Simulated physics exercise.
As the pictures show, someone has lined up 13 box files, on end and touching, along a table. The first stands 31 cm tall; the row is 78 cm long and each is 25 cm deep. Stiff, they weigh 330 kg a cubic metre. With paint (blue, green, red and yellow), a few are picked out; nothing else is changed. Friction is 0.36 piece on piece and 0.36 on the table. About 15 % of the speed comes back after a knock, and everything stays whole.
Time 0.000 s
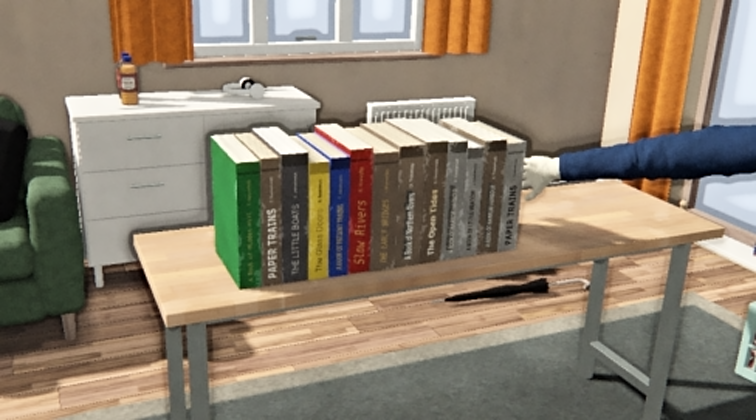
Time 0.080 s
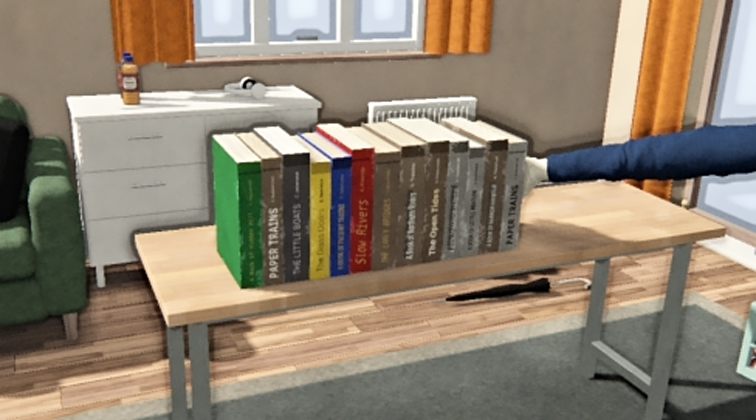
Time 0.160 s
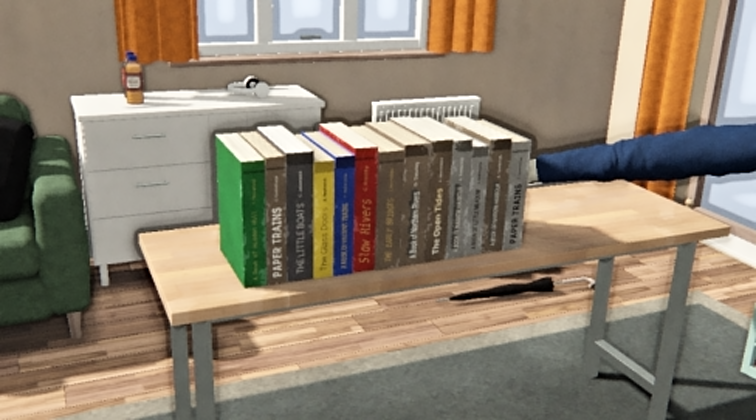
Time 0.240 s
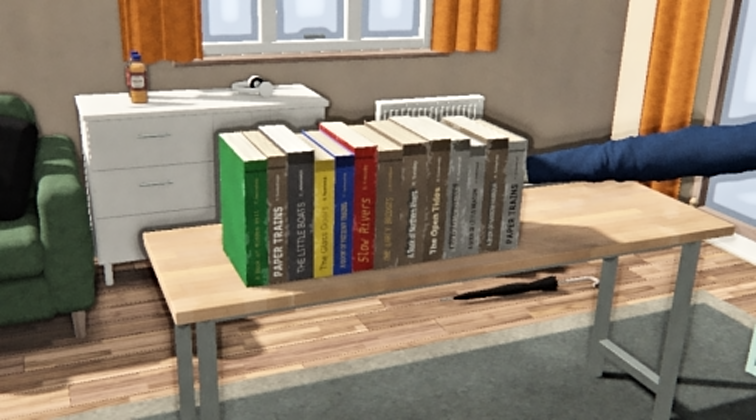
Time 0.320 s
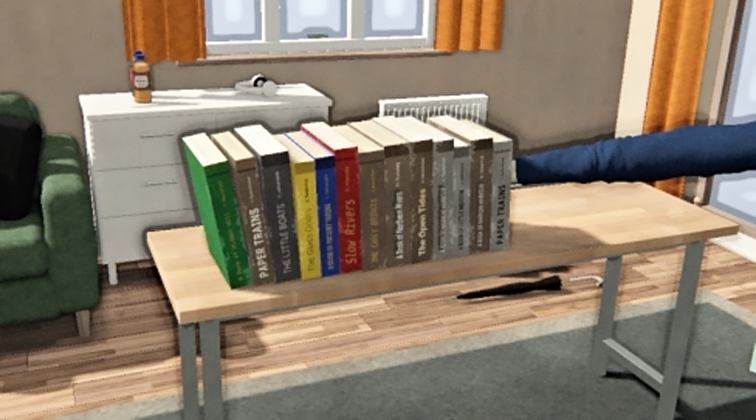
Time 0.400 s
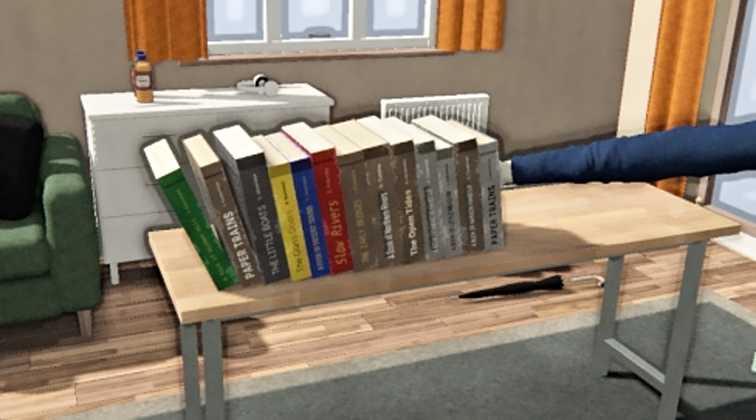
On a table, a hand pushes a row of upright books, which lean left.
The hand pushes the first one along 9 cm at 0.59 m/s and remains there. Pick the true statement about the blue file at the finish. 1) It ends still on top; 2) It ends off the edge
It ends still on top.
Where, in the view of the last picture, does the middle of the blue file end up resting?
Look near (229, 228) in the last frame.
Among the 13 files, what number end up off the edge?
That would be 3 of them.
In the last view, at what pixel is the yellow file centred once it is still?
Roughly (188, 265).
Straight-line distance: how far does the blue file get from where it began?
Distance start to end: Approx. 30 cm.
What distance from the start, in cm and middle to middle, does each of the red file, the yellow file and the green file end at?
Here red ends up 20 centimetres away, yellow 40 centimetres and green 100 centimetres.
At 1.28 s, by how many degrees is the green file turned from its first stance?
My estimate is close to 90°.
After 0.48 s, none of the 13 files off the edge, 13 disturbed; blue file 18° from how it stood; green file 44° from how it stood.
After 0.70 s, 1 of the 13 files off the edge; blue file 28° from how it stood; green file upside down.
After 0.98 s, 2 of the 13 files off the edge; blue file 41° from how it stood; green file on its side.
After 1.28 s, 3 of the 13 files off the edge; blue file 61° from how it stood; green file on its side.
In the end (1.6 s), 3 of the 13 files off the edge; blue file 57° from how it stood; green file on its side; yellow file on its side. From the last view, middles, blue file near (229, 228).
